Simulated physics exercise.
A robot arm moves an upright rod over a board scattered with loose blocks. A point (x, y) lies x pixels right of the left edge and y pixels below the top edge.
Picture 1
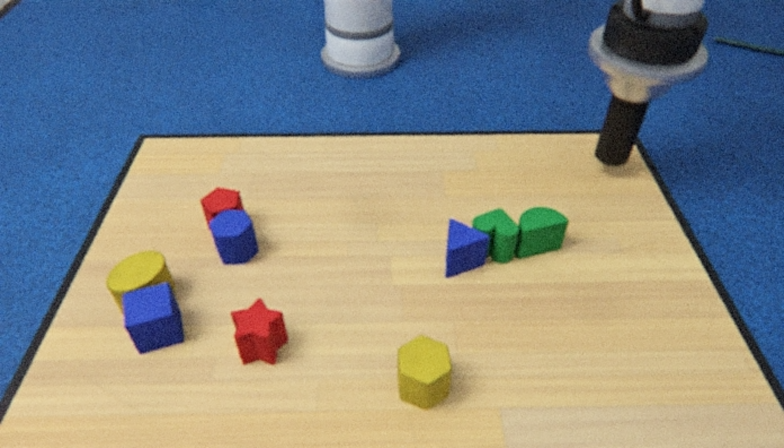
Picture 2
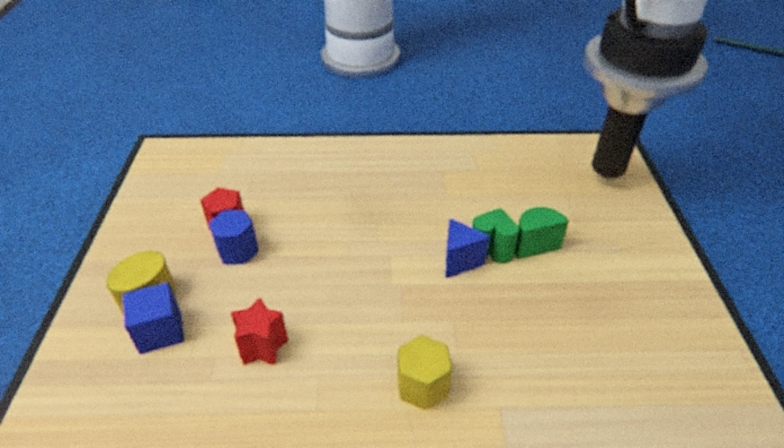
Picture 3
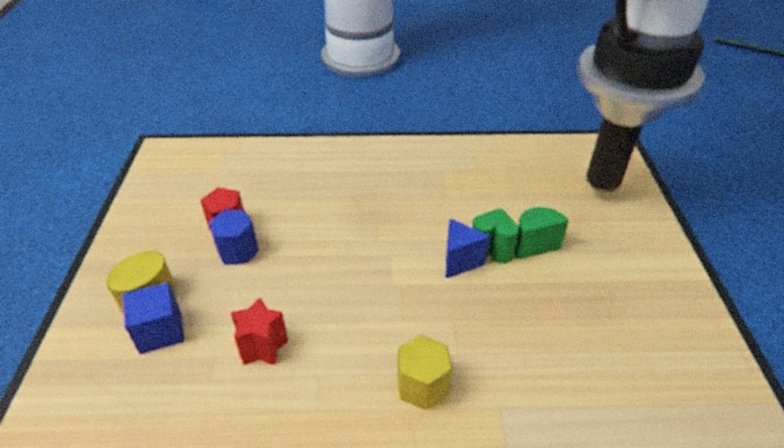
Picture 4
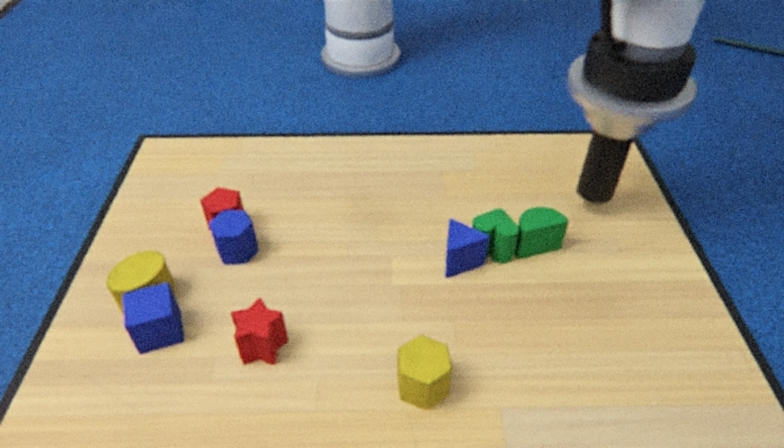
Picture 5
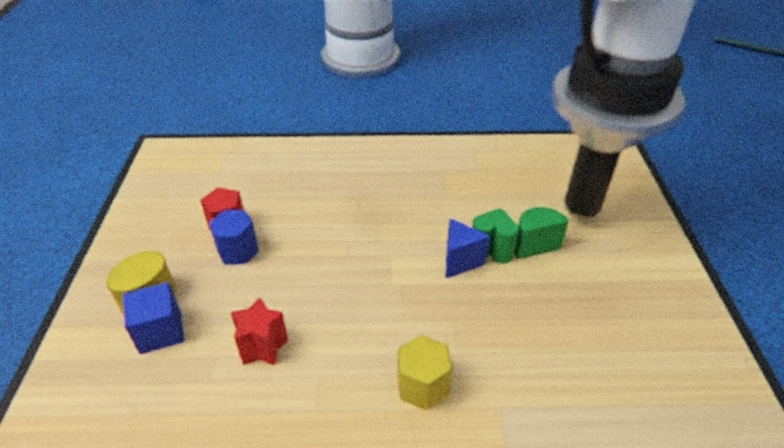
A robot arm holding a dark upright rod reaches over the far right corner of a pale wooden board on blue carpet, seen from a raised, fixed viewpoint. Red, blue and yellow blocks sit at left, a yellow hexagonal one near the front, and a blue triangle beside two green blocks right of centre. The rod moves steadily nearer, then drifts left toward the green blocks, which stay still.
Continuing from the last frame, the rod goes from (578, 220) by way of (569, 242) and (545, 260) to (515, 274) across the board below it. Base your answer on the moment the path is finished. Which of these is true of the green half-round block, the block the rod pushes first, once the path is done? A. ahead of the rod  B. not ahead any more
A
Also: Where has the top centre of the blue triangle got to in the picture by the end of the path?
The middle of its upper face will lie at (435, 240).
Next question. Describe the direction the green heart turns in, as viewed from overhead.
It rotates clockwise.
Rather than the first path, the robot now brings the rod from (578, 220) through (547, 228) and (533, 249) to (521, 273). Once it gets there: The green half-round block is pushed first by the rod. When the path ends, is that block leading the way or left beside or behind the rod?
Looking at the end of the path, the green half-round block is still being driven ahead.
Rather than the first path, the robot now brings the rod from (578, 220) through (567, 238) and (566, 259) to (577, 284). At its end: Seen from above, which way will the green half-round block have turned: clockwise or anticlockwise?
It twists with the clock when seen from above.
What follows on the original path. One third of the way, rod at (572, 230); green heart at (492, 221); green half-round block at (536, 221).
Two thirds of the way, rod at (548, 247); blue triangle at (449, 237), turned 15° clockwise; green heart at (472, 220), turned 55° clockwise; green half-round block at (509, 234), turned 20° clockwise.
At the end, rod at (518, 260); blue triangle at (435, 240), turned 20° clockwise; green heart at (458, 215), turned 95° clockwise; green half-round block at (478, 240), turned 50° clockwise.
